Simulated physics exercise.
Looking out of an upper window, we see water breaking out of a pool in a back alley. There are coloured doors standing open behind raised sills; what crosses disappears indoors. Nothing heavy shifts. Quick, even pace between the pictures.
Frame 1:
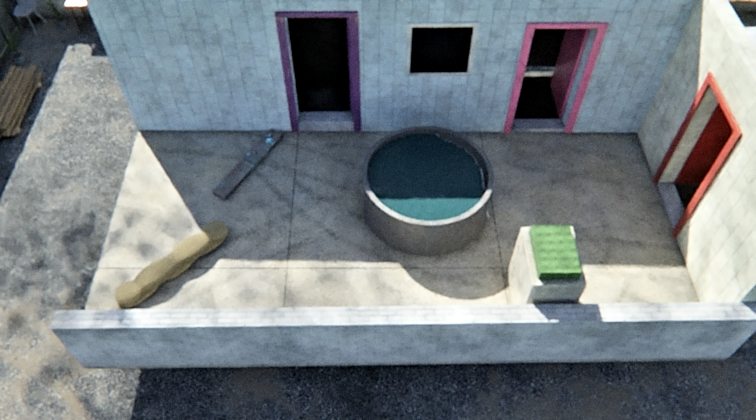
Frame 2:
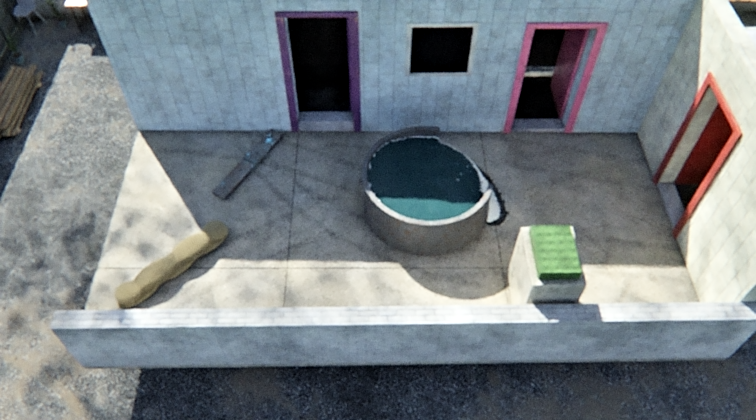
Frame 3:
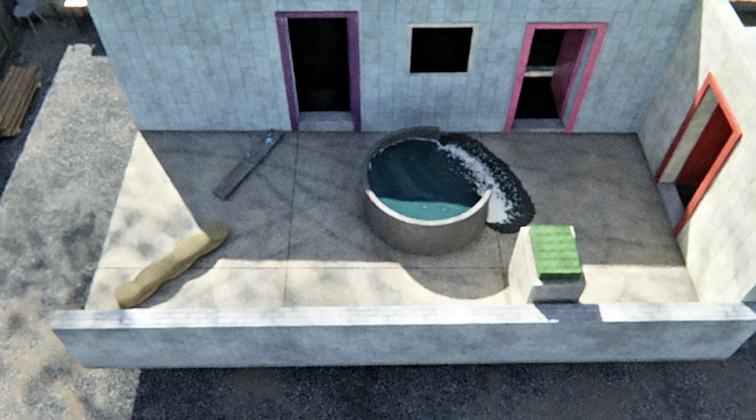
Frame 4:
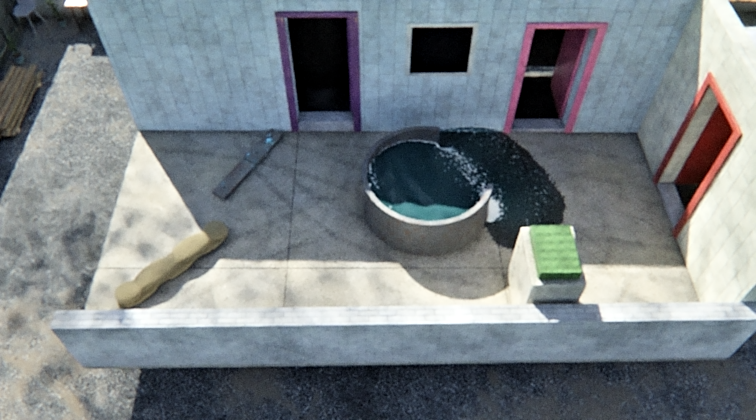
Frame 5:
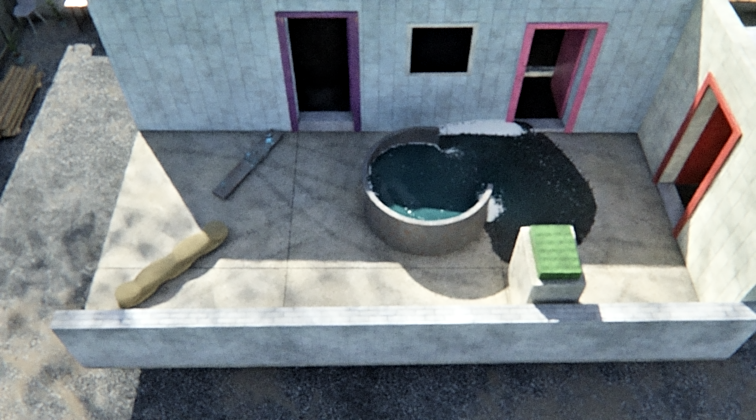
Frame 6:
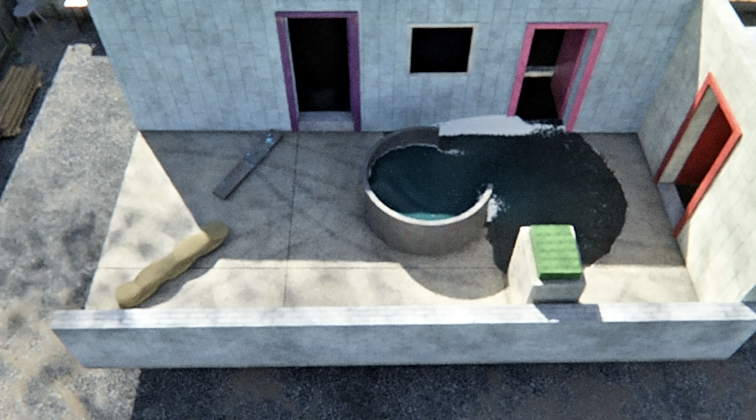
A round grey pool of dark teal water stands in a pale, walled back alley, seen from an upper window that stays still. Purple and pink doorways open in the back wall, a red one at right, with a tan log and thin plank at left and a green-topped block at right. Water breaks over the pool's right side, foaming white, then spreads darkly across the paving around the block and towards the pink doorway.
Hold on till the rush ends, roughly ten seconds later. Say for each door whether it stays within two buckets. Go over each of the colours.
The purple door stays within two buckets; the red door goes past two buckets; the pink door goes past two buckets.
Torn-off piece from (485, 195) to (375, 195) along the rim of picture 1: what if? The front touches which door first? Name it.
That would be the red-painted one.
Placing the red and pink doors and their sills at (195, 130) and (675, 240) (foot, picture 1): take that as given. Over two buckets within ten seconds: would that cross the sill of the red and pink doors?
Taking them in turn, the red door remains below the mark and the pink door crosses the line.
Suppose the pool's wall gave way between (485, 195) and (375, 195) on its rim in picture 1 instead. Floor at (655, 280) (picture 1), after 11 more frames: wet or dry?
It would be drenched.
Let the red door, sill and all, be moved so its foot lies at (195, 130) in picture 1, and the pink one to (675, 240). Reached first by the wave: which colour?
The pink one gets wet first.
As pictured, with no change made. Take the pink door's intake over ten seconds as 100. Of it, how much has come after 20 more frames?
Near 55 per cent, give or take.
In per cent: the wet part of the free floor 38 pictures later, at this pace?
About 45 per cent.
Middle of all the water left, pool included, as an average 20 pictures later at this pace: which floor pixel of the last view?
Point: (559, 209).
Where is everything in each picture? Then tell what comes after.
In the first picture, the pool at (427, 176) is whole and still.
In the second picture, water pours out at (472, 174) and has run to (498, 219).
In the third picture, water pours out at (472, 175) and has run to a hidden place.
In the fourth picture, the front is at a hidden place, out from the gap at (472, 176).
In the fifth picture, the front is at (590, 207), out from the gap at (472, 176).
In the sixth picture, the front is at (621, 204), out from the gap at (472, 176).
A moment on, water covers 30 % of the floor; the purple door wet at the sill, nothing in, the red door under two buckets in, the pink door over two buckets in.
Next, water covers 35 % of the floor; the purple door wet at the sill, nothing in, the red door over two buckets in, the pink door over two buckets in.
Then, water covers 40 % of the floor; the purple door wet at the sill, nothing in, the red door far over two buckets in, the pink door far over two buckets in.
Later, water covers 45 % of the floor; the purple door wet at the sill, nothing in, the red door far over two buckets in, the pink door far over two buckets in.
In the end, water covers 60 % of the floor; the purple door wet at the sill, nothing in, the red door far over two buckets in, the pink door far over two buckets in.
